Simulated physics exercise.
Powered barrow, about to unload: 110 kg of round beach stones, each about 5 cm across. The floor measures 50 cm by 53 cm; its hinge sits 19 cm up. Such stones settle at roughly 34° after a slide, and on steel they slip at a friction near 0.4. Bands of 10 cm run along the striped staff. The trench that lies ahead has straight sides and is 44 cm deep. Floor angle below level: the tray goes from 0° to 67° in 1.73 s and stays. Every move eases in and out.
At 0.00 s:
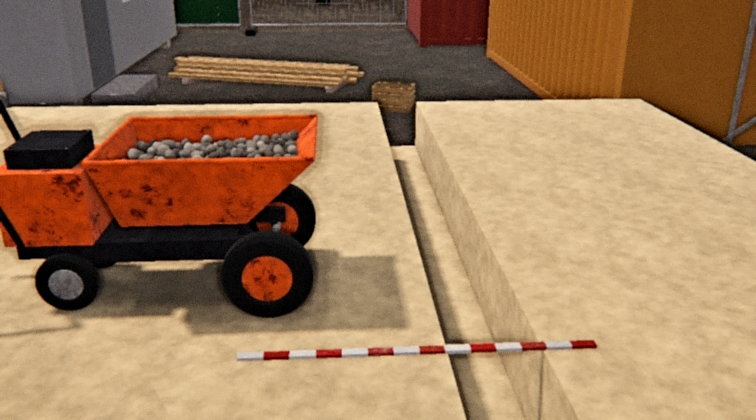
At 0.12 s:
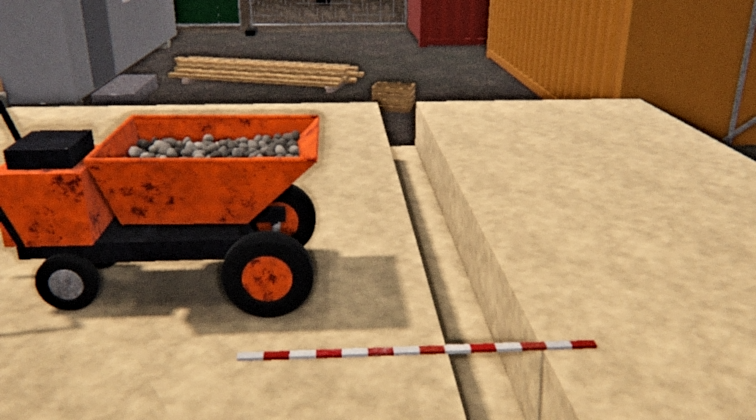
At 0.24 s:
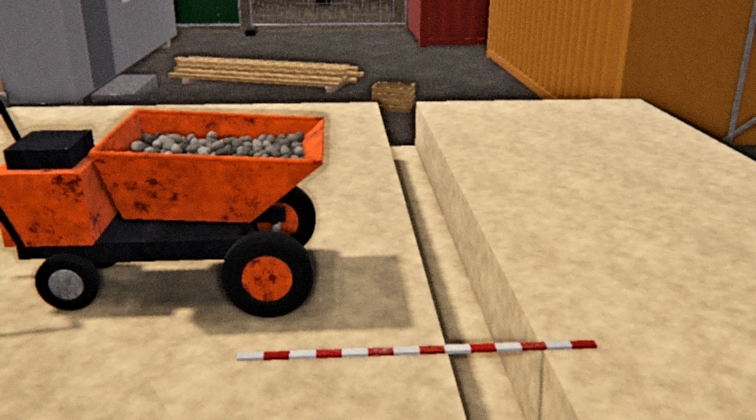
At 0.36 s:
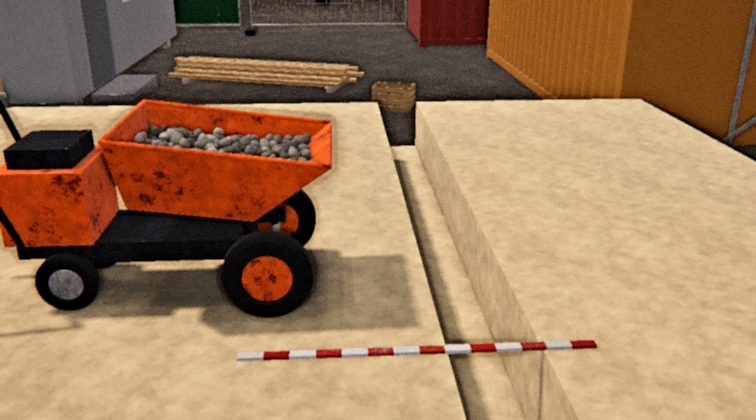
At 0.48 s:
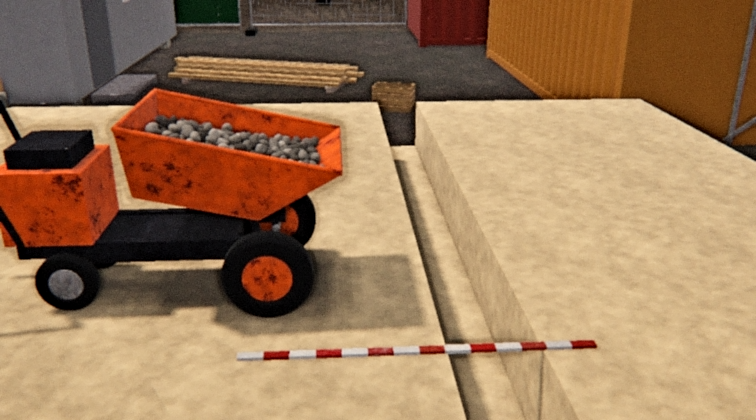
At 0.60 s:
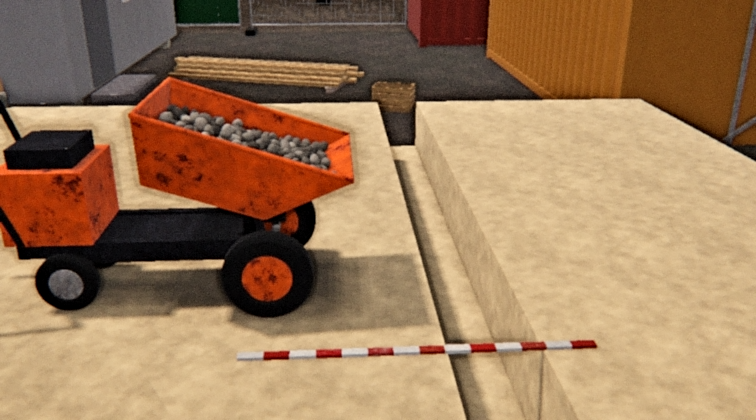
In a work yard, an orange powered barrow full of grey stones stood left of a narrow trench, and its tray slowly tilted forward, the back end rising while the front edge dipped slightly.
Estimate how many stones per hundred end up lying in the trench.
95 %.
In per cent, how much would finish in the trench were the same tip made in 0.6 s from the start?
Trench share: Approx. 95%.
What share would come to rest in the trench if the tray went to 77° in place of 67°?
In that case some 80 per cent.
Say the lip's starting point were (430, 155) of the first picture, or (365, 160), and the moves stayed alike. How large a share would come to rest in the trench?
Around 25 and then 95 percent.
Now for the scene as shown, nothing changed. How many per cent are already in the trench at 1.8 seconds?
About 50%.
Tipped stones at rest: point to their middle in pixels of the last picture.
Near (464, 339).
After 1.3 s the floor is at 57°; 100 % in the tray; the foremost stones are at (398, 214).
After 1.8 s the floor is at 67°; 36 % in the tray, 12 % short of the trench, 52 % in the trench; the foremost stones are at (493, 337).
After 2.2 s the floor is at 67°; 7 % in the tray, 10 % short of the trench, 83 % in the trench; the foremost stones are at (500, 350).
After 4.1 s the floor is at 67°; 0 % in the tray, 5 % short of the trench, 95 % in the trench; the foremost stones are at (494, 336).
